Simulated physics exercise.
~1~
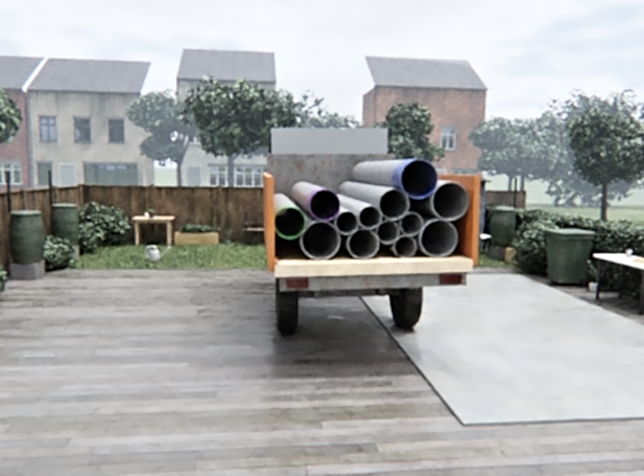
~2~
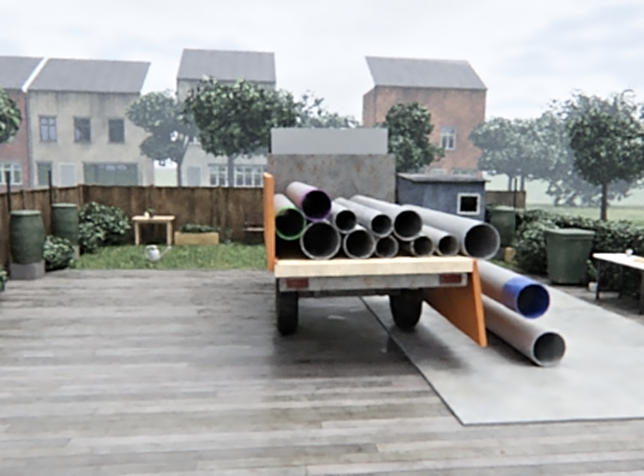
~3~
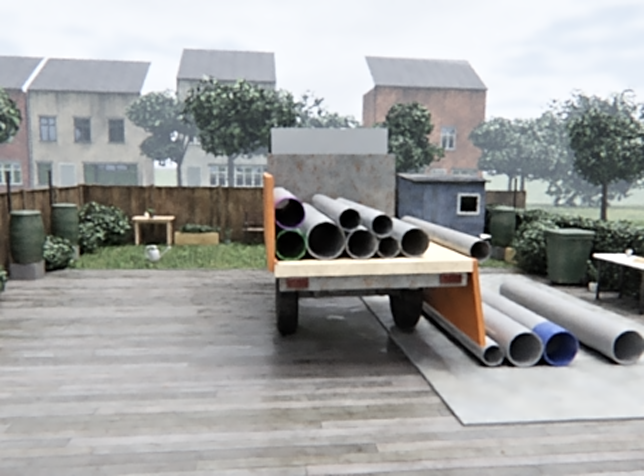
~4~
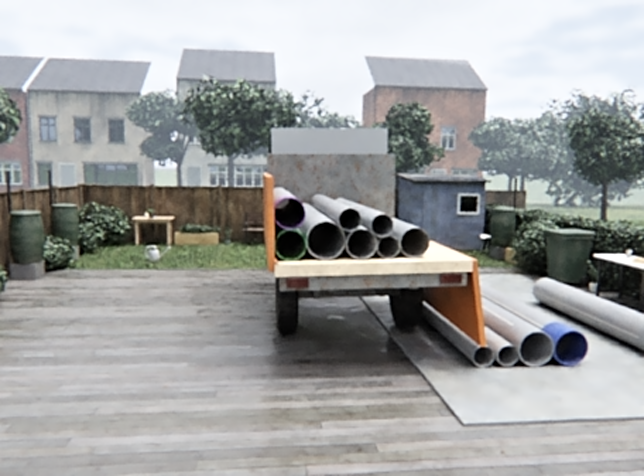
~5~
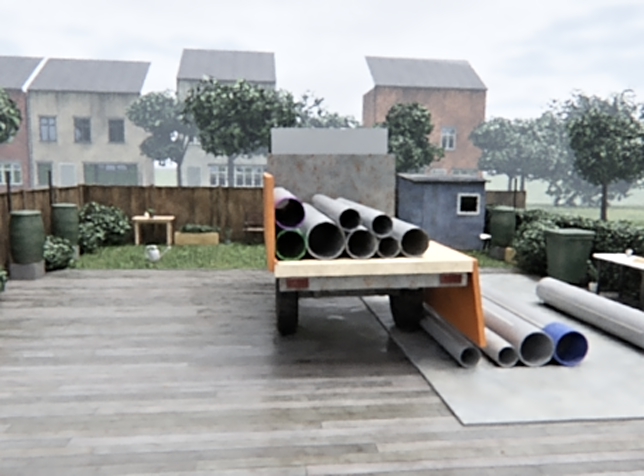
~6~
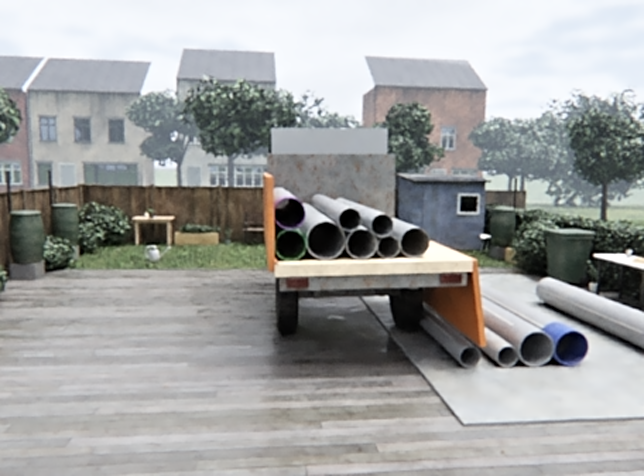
The clip opens on the tail end of a flatbed truck parked in a yard, its bed stacked with hollow pipes between orange side panels. The right panel swings down, and the blue-marked pipe tumbles off that side along with some grey ones. More grey pipes follow onto the pale slab, while those left aboard slump lower, the purple-marked one shifting left and the green-marked one settling onto the bed. A large grey pipe rolls farther right before everything comes to rest. Finally, the blue pipe lies on the ground among grey ones, with purple and green still aboard.
